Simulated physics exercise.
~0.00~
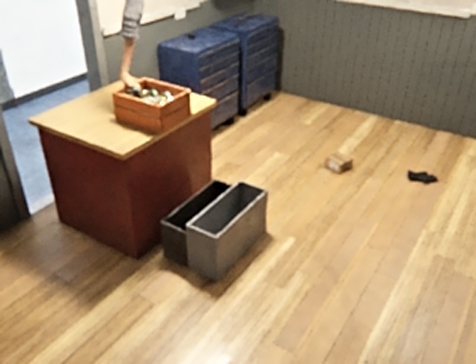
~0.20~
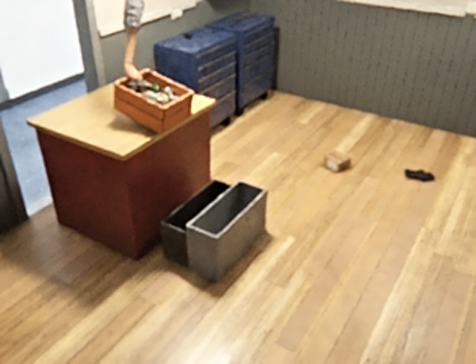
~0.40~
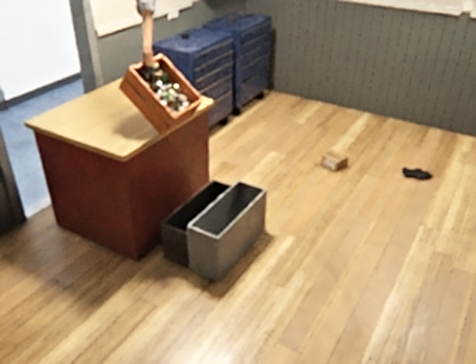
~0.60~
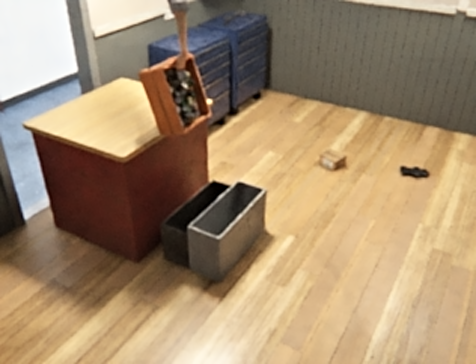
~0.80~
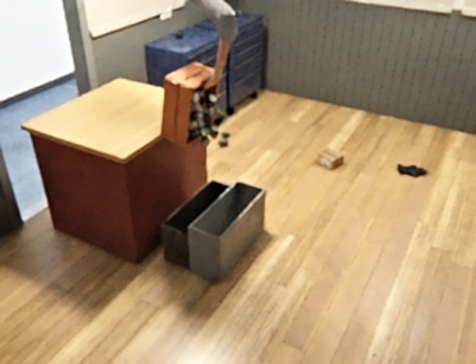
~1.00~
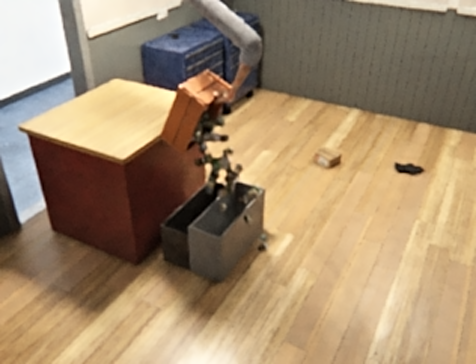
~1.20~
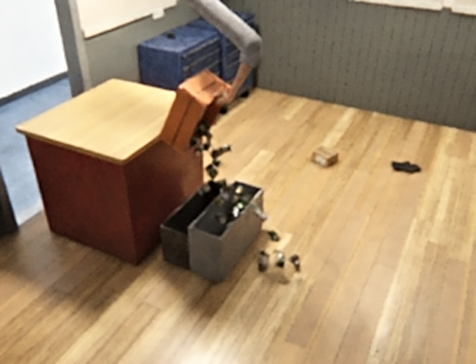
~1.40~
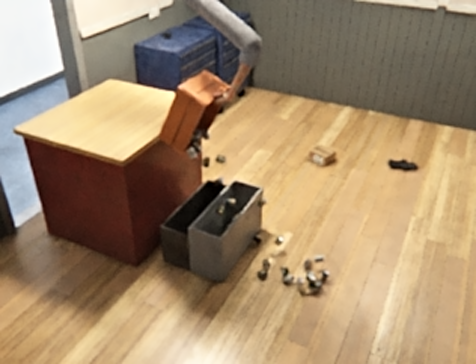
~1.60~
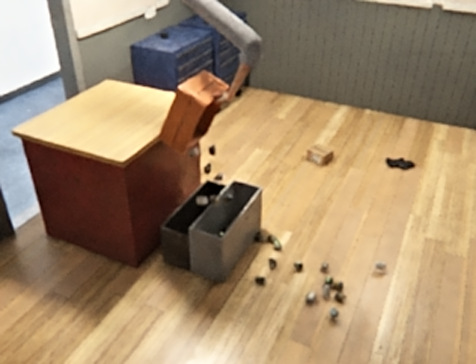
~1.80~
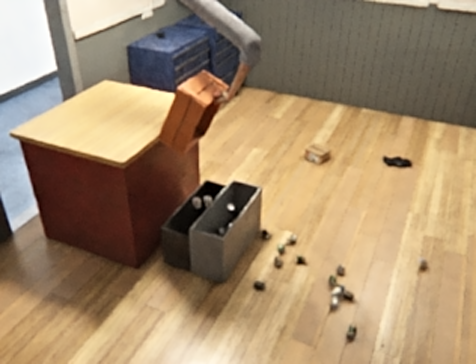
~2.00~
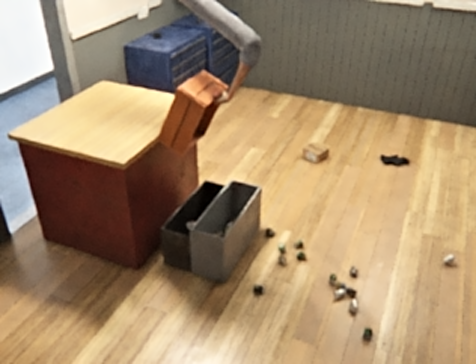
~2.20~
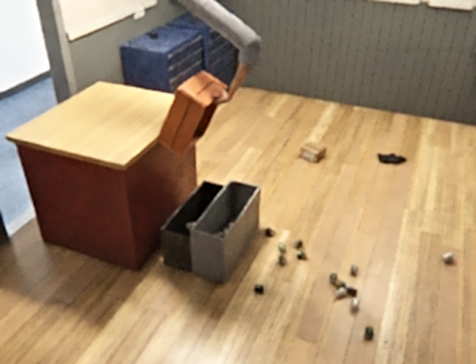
An arm tips an orange tote, spilling small cans into a grey bin and across the floor.
